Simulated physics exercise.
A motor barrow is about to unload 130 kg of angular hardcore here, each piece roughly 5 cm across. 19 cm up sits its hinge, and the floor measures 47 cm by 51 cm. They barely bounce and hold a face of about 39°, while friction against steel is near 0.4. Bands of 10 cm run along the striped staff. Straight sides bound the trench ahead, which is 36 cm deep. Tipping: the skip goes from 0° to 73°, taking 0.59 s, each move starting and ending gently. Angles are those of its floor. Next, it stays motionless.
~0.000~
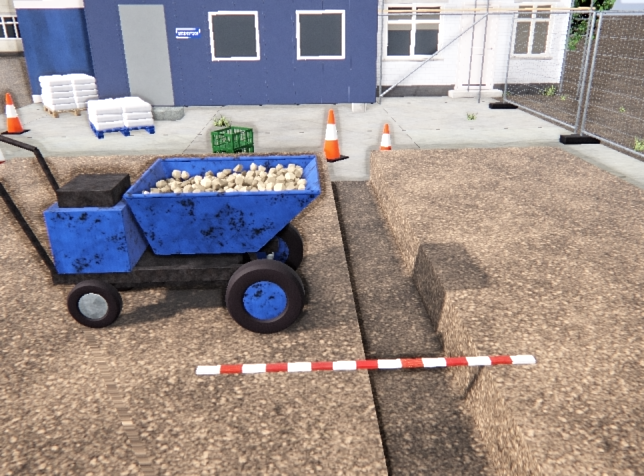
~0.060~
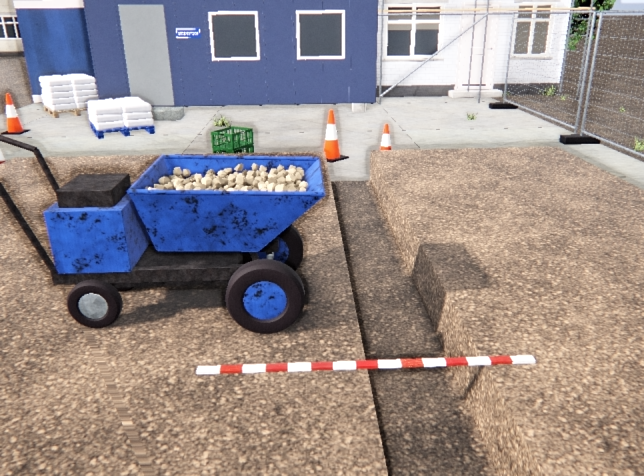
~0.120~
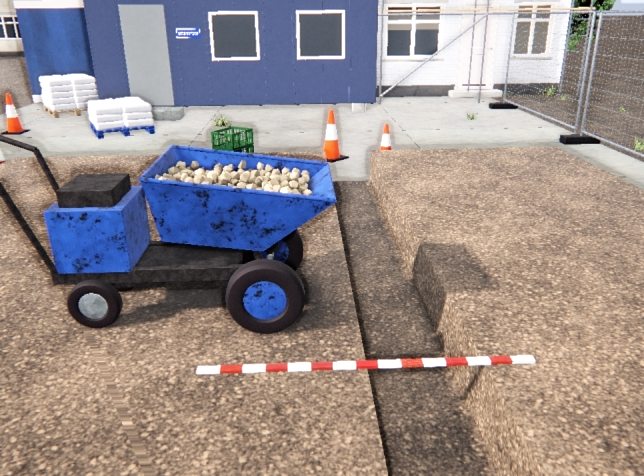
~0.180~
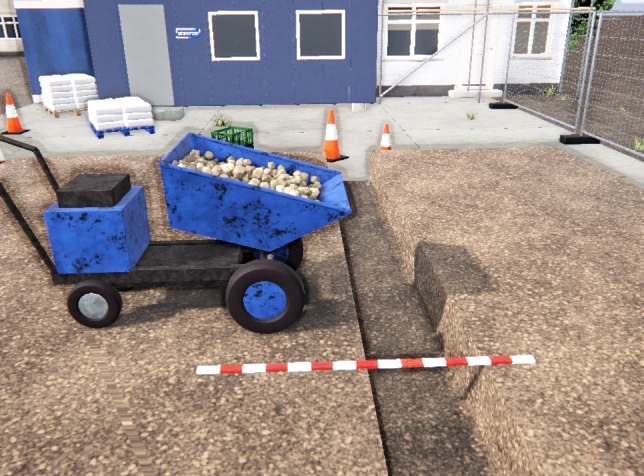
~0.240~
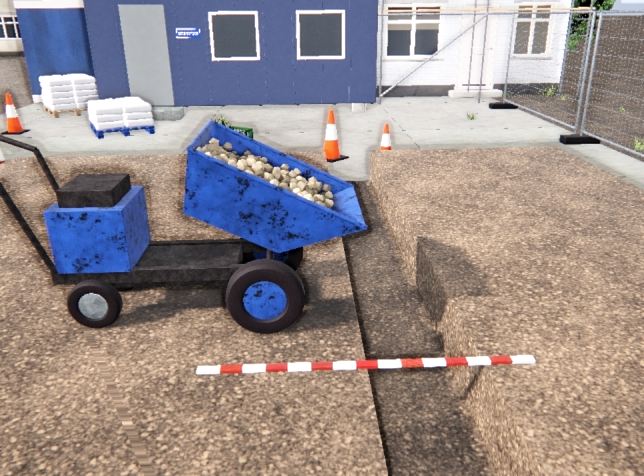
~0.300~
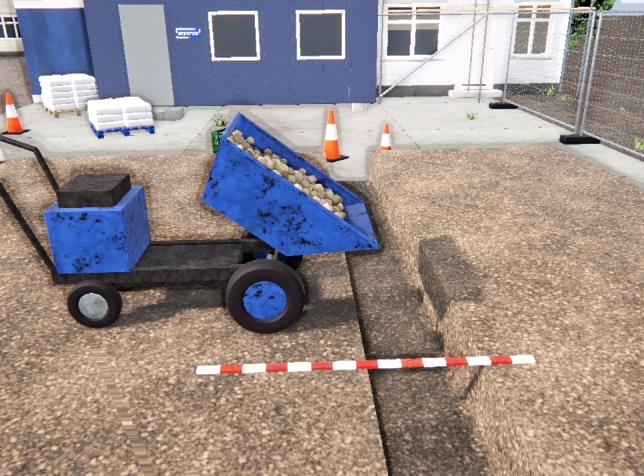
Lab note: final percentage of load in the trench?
Approx. 98 %.
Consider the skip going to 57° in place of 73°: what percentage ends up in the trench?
Some 55 in a hundred, I'd say.
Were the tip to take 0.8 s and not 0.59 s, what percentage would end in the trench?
Around 100 per cent would end in the trench.
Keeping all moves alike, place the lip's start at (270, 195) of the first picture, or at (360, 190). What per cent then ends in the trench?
It comes to about 95 and 70 in a hundred.
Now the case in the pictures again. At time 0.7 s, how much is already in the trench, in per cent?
I'd put it near 30 per cent.
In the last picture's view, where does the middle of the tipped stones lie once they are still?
The middle should be near (416, 343).
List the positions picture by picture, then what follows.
Lip at (320, 192), floor tilted 0°, highest stones at (275, 174), in the first frame.
The skip is at 2°, its lip at (324, 194); the top of the load is at (259, 177); the stones move at 0.4 m/s on average, in the second frame.
The skip is at 8°, its lip at (336, 201); the top of the load is at (199, 174); the stones move at 0.9 m/s on average, in the third frame.
The skip is at 16°, its lip at (351, 212); the top of the load is at (197, 162); the stones move at 1.3 m/s on average, in the fourth frame.
The skip is at 26°, its lip at (366, 228); the top of the load is at (213, 150); the stones move at 1.5 m/s on average, in the fifth frame.
Lip at (379, 247), floor tilted 37°, highest stones at (237, 141); the stones move at 1.6 m/s on average, in the sixth frame.
After 0.4 s the floor is at 61°; 100 % in the skip; the foremost stones are at (373, 251).
After 0.7 s the floor is at 73°; 69 % in the skip, 31 % in the trench; the foremost stones are at (449, 356).
After 1.0 s the floor is at 73°; 8 % in the skip, 91 % in the trench, 2 % past the trench; the foremost stones are at (509, 297).
After 3.0 s the floor is at 73°; 0 % in the skip, 98 % in the trench, 2 % past the trench; the foremost stones are at (525, 297).
